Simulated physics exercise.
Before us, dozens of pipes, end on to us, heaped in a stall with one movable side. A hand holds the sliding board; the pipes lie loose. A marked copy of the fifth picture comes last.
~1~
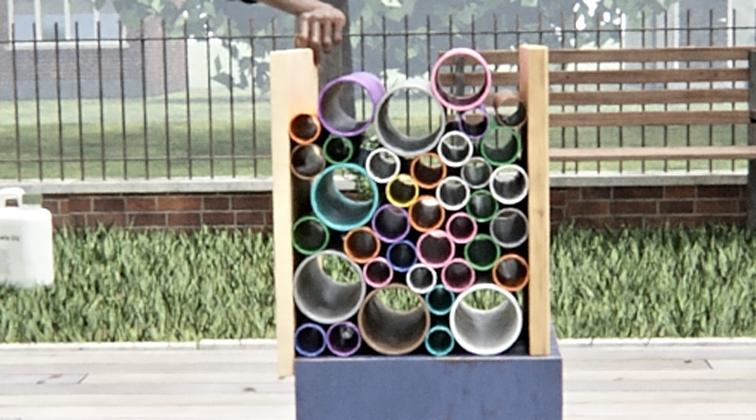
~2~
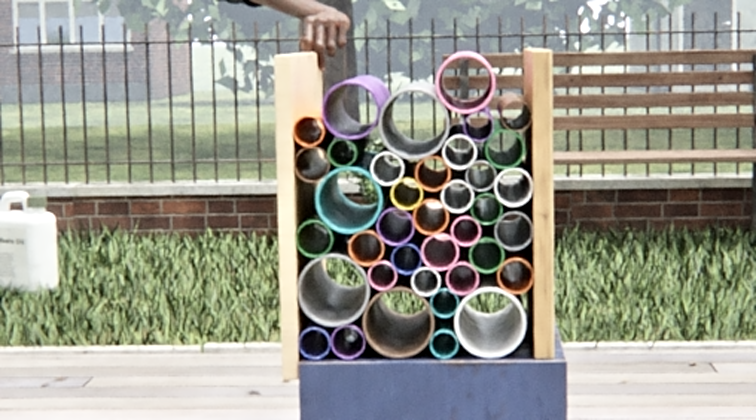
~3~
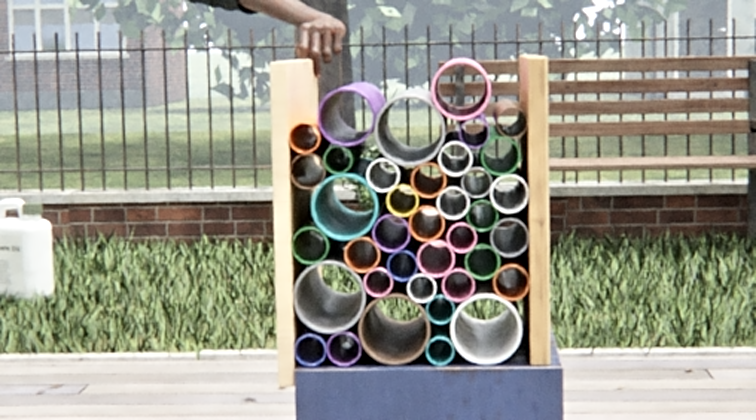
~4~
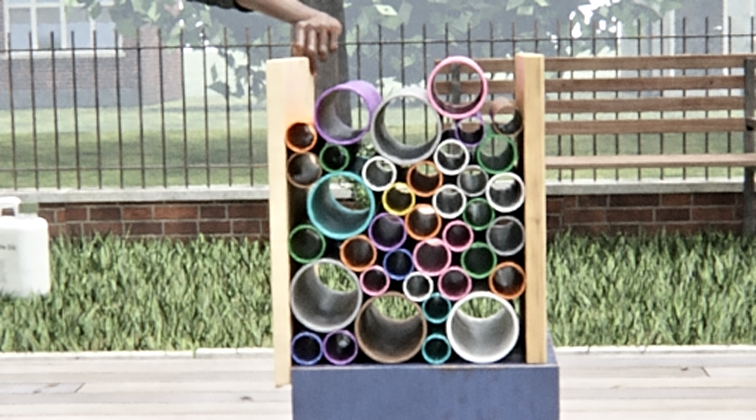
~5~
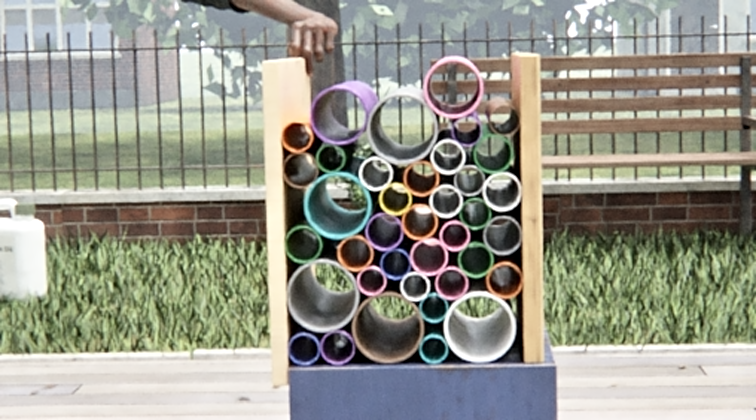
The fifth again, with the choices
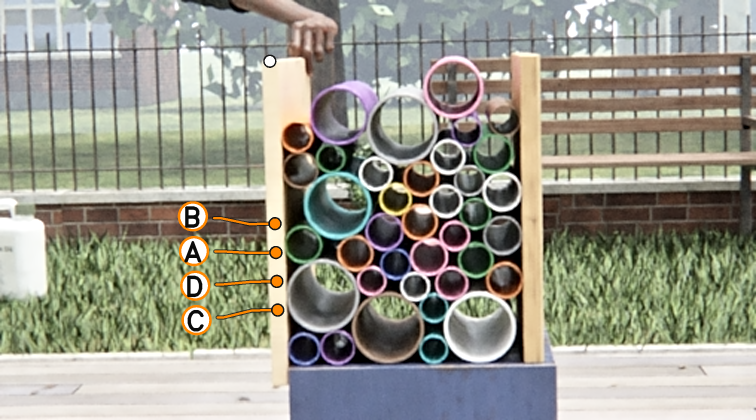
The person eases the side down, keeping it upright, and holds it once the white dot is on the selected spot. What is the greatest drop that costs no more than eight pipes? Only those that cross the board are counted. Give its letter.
It can be let down to A.
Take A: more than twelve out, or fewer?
Fewer than twelve.
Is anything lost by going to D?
Yes, at D.
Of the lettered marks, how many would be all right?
Two of them.
On the marked copy, A at (276, 252); B at (275, 223); C at (278, 310); D at (277, 282); the white dot at (270, 61).
Taking A. A third of the way, top of the board (281, 140).
Two thirds of the way, top of the board (284, 228).
When it is over, top of the board (284, 251), three out over the board.
As for the rest, B two out over the board; C more than eight out over the board; D more than eight out over the board.
